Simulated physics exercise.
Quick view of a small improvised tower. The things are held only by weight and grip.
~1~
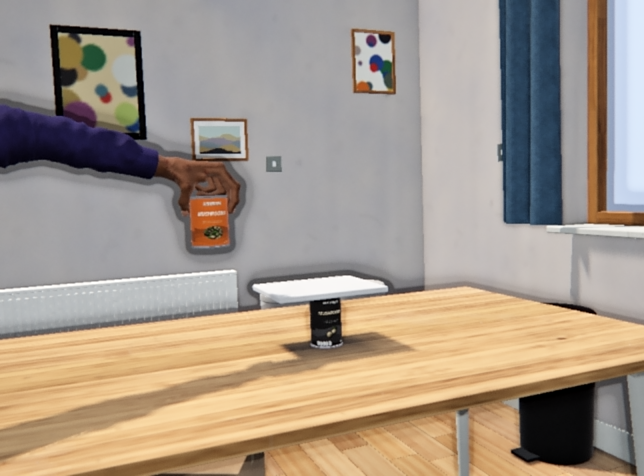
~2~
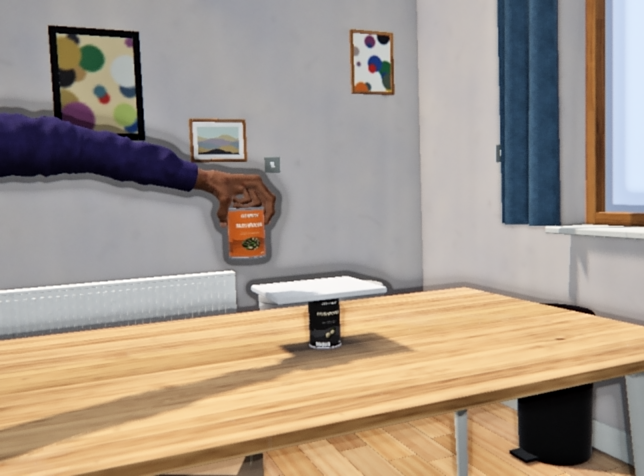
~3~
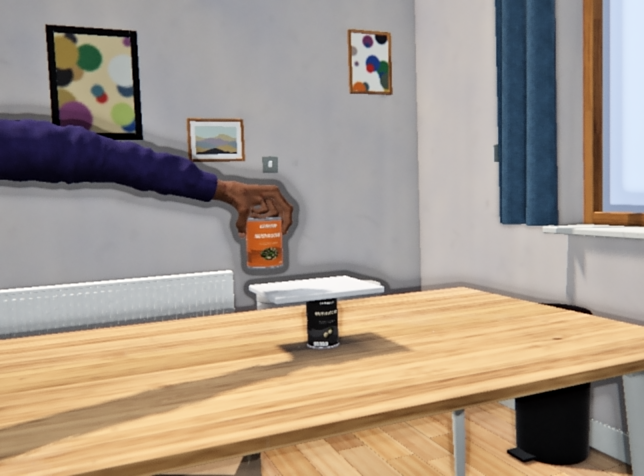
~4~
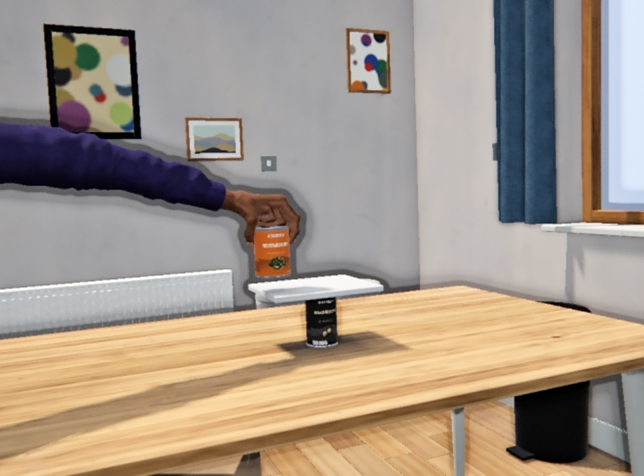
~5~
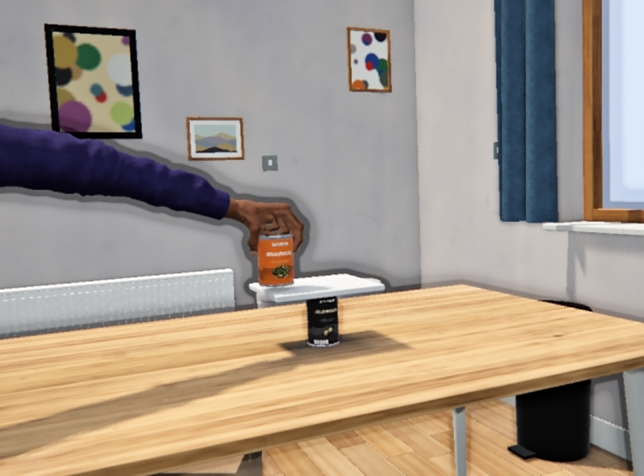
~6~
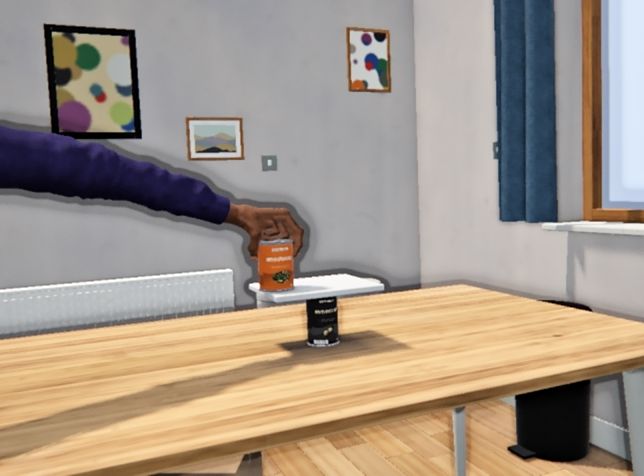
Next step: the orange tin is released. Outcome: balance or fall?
Fall.
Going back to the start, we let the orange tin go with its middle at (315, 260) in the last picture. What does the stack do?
What happens next is that it remains standing.
Then, 0.40 s after the last picture, orange tin now fallen; white lid on its side.
Then, 0.80 s after the last picture, white lid now fallen.
By the end, fallen, orange tin and white lid; black tin in place. The stack gives way.
